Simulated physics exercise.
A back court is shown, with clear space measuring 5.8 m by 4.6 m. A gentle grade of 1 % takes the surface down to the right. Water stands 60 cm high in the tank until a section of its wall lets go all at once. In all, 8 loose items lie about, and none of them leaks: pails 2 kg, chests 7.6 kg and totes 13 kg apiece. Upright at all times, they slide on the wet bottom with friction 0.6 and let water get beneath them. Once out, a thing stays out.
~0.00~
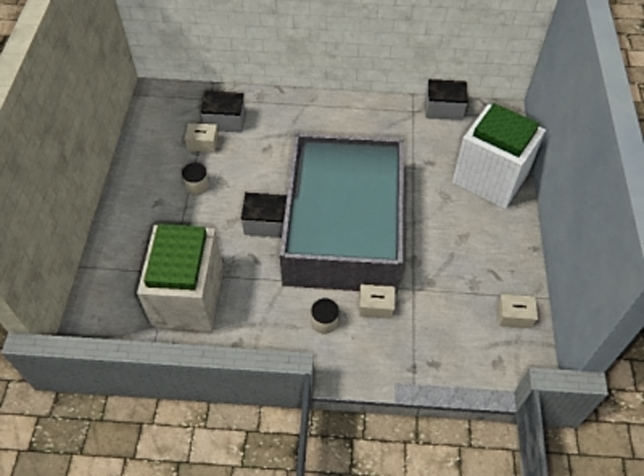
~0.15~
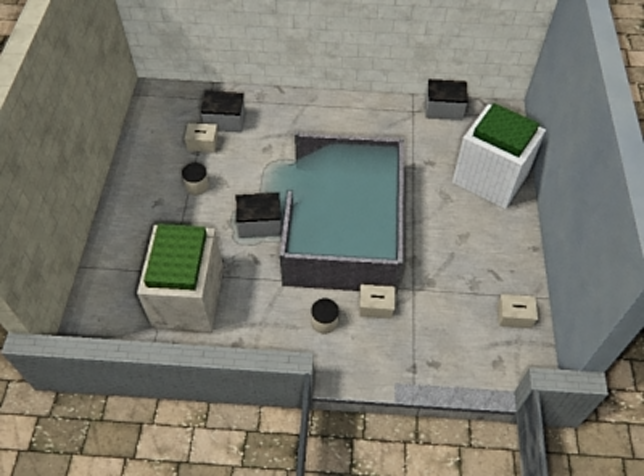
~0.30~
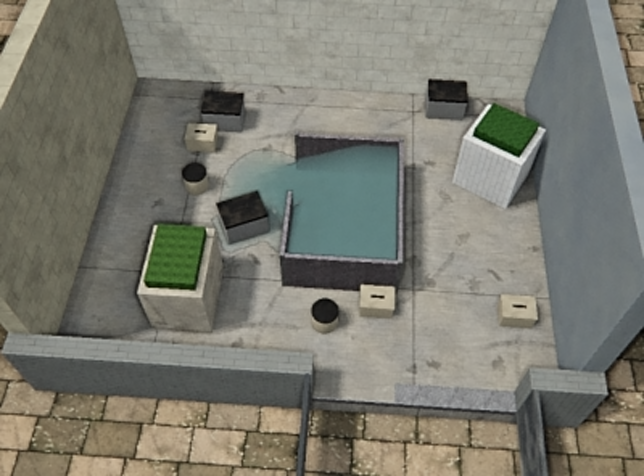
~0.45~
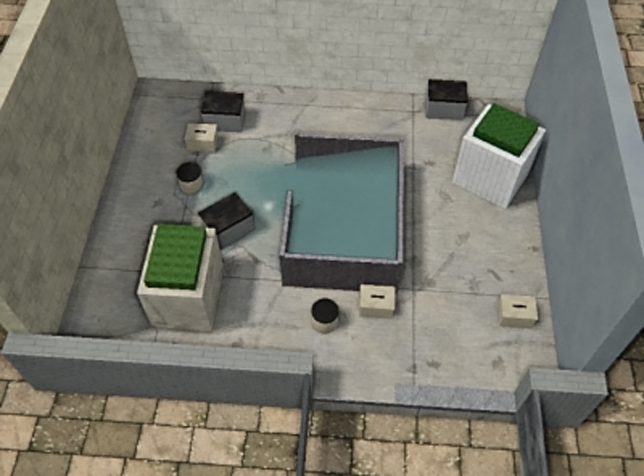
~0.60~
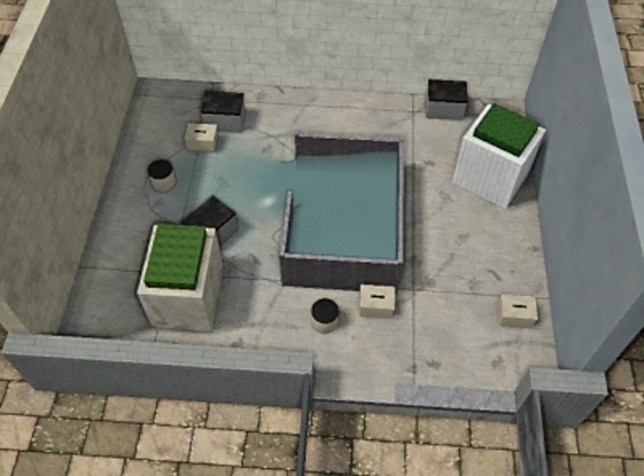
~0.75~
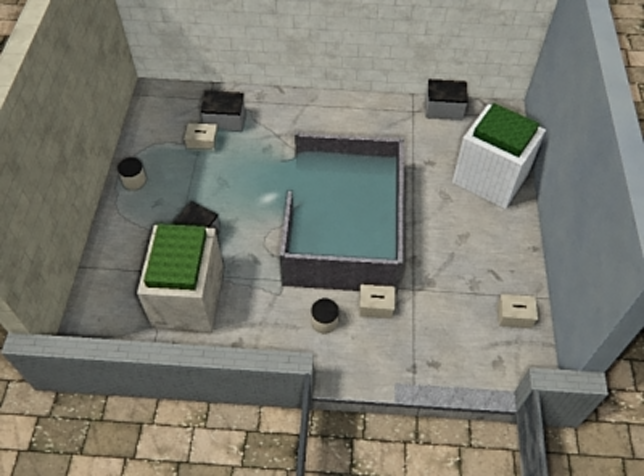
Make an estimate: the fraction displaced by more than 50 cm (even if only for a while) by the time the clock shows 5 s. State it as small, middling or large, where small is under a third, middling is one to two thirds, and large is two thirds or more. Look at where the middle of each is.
Middling.
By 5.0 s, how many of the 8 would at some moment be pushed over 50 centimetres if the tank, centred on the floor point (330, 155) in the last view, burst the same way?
That gives 4 of them.
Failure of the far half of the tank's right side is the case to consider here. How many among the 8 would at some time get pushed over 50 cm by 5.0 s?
You'd get 2 in that case.
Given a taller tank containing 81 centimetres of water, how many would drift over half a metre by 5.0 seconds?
Count: 5.
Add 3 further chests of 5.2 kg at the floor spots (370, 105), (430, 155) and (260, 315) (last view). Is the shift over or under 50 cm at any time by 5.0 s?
Going through them, I'd say exceeds it, falls short and finally falls short.
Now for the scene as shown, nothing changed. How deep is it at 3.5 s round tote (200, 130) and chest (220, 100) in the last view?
First roughly 13 cm, second roughly 8 cm.
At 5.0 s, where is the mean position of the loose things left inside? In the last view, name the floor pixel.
They average out to somewhere around (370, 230).
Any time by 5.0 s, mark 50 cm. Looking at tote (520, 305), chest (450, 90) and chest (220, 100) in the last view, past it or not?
Within the mark, within the mark, beyond the mark.
After 1.1 s 2 of 8 are over 50 cm from their spots; 1 afloat.
After 2.2 s 4 of 8 are over 50 cm from their spots; 4 afloat.
After 3.5 s 4 of 8 are over 50 cm from their spots; 4 afloat.
After 5.0 s 4 of 8 are over 50 cm from their spots, and 4 have been at some point; 3 afloat.
